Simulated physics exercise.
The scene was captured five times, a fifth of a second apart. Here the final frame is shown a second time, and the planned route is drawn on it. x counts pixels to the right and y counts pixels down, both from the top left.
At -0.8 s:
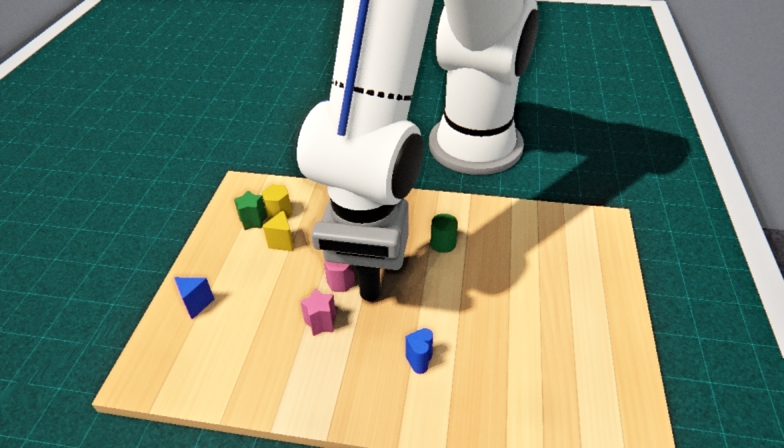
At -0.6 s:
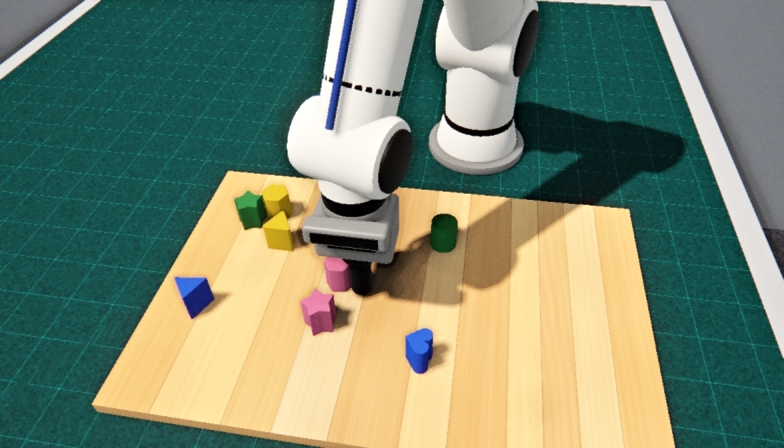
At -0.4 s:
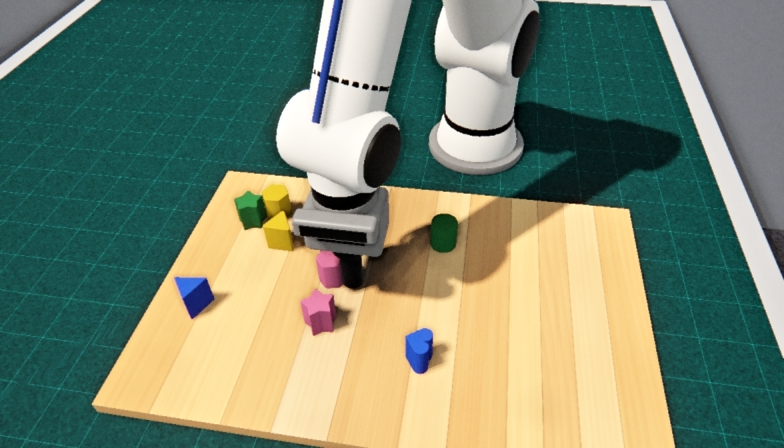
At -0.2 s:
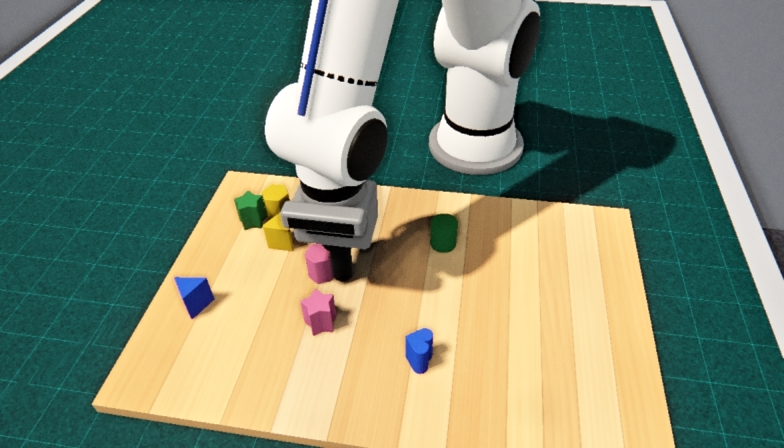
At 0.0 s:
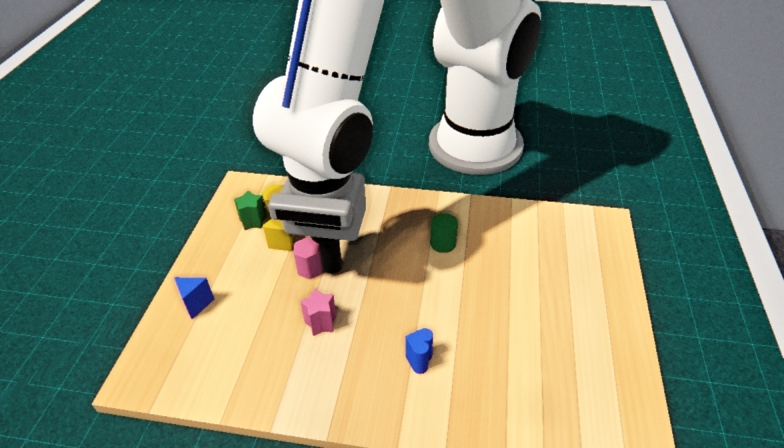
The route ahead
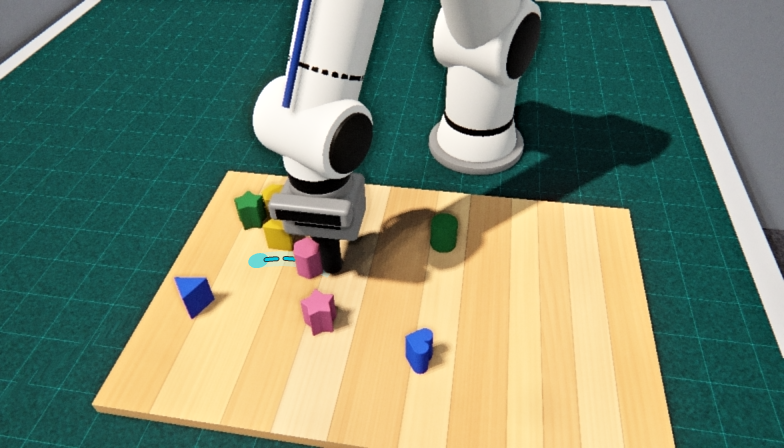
The white robot arm moved a short way left and slightly back over the wooden board, its black rod pushing the pink hexagon block toward the yellow blocks while the other blocks stayed put.
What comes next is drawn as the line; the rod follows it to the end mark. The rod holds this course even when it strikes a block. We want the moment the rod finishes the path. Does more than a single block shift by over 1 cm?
No, it doesn't check out.
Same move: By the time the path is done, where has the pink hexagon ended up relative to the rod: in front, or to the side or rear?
It is still there in front.
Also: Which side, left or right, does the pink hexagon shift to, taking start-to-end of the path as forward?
Sideways shift: Left.
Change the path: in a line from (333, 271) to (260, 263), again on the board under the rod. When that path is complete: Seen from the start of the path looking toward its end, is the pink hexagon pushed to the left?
That would be a no.
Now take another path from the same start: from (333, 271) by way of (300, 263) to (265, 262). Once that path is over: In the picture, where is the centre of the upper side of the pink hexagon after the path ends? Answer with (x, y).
That would be at about pixel (239, 235).
Path on the board, from (333, 271) by way of (310, 262) and (285, 259) to (258, 261).
On the path given first. One third of the way, rod at (309, 257); pink hexagon at (282, 242), turned 15° anticlockwise.
Two thirds of the way, rod at (283, 254); pink hexagon at (255, 242), turned 35° anticlockwise.
At the end, rod at (257, 256); yellow triangular piece in place; pink hexagon at (229, 247), turned 55° anticlockwise.
